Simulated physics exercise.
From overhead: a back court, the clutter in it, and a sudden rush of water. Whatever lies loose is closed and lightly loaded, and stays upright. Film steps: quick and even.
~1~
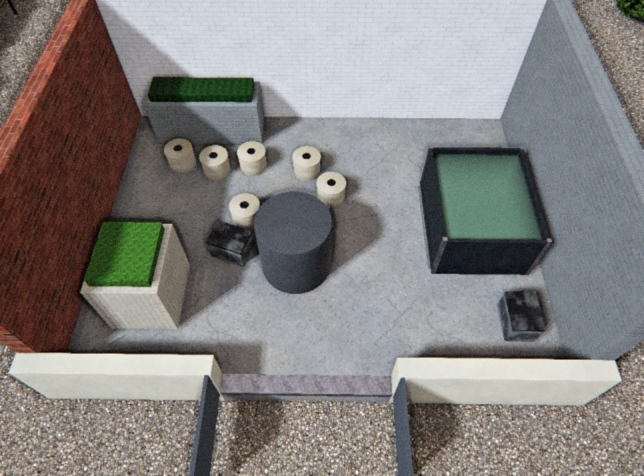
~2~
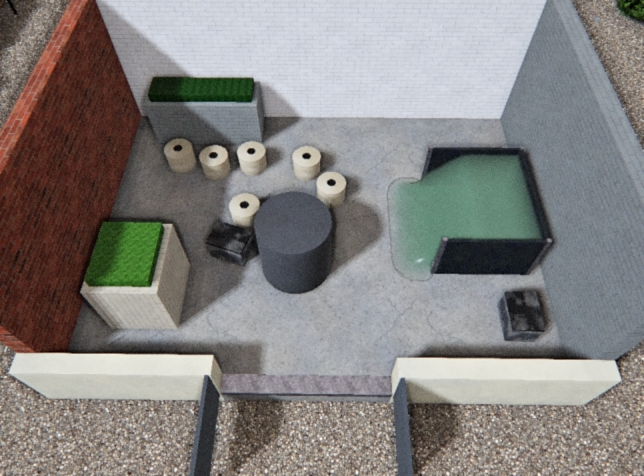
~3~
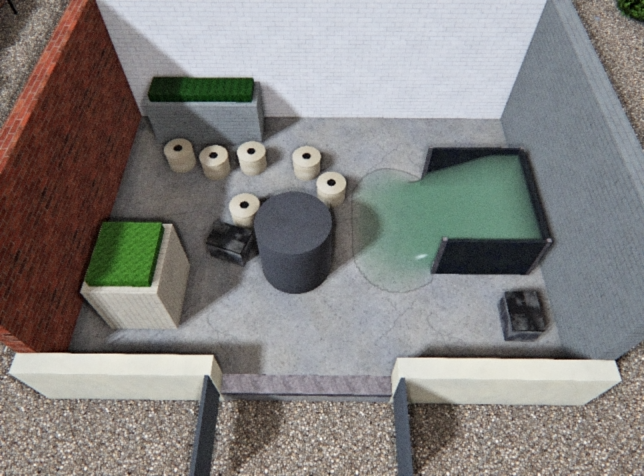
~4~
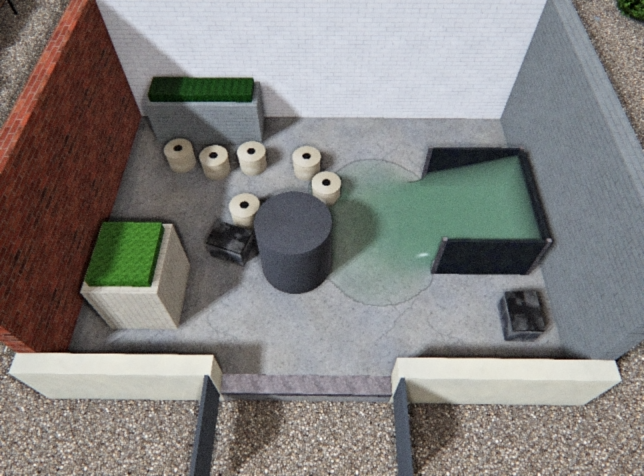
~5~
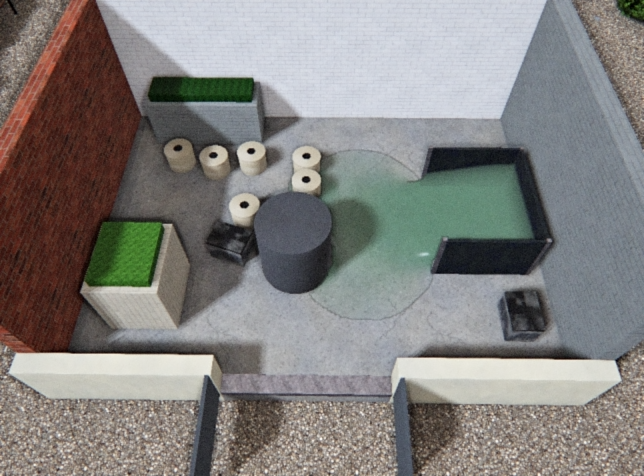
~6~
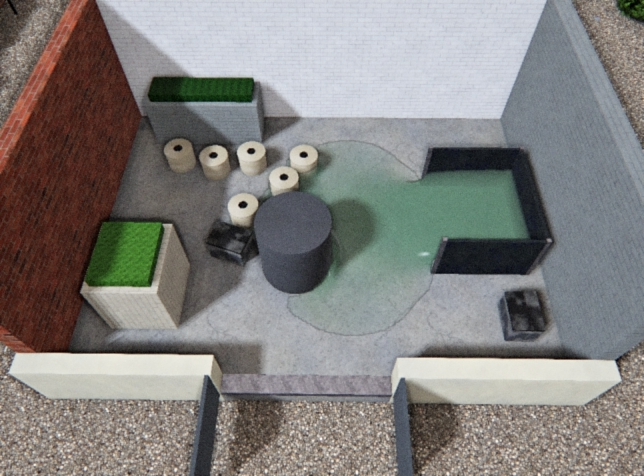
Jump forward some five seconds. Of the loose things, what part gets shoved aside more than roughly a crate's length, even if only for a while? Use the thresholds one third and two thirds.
I'd put it at two thirds or higher.
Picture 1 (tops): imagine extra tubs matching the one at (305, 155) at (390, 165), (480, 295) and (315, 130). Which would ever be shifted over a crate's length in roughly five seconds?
Results - 1: Ends up far away; 2: Doesn't go far; 3: Ends up far away.
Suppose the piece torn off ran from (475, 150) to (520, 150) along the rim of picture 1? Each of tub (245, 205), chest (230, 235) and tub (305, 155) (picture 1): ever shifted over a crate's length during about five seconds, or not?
In turn: Cleared that distance, cleared that distance, cleared that distance.
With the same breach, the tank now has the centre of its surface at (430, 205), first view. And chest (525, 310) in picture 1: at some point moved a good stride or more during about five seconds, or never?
Put simply: It didn't get there.
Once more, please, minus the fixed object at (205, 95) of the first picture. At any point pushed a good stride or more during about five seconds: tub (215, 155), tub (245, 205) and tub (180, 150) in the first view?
Result, listed order: Knocked clear / knocked clear / knocked clear.
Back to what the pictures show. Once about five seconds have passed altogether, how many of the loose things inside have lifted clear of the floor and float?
The tally stands at 7.
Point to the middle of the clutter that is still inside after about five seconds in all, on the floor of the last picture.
The remaining things centre around (235, 237).
A moment on, 3 of 8 are well off their spots; 0 afloat.
Next, 6 of 8 are well off their spots; 6 afloat.
Later, 6 of 8 are well off their spots; 5 afloat.
In the end, 5 of 8 are well off their spots, and 6 have been at some point; 7 afloat.
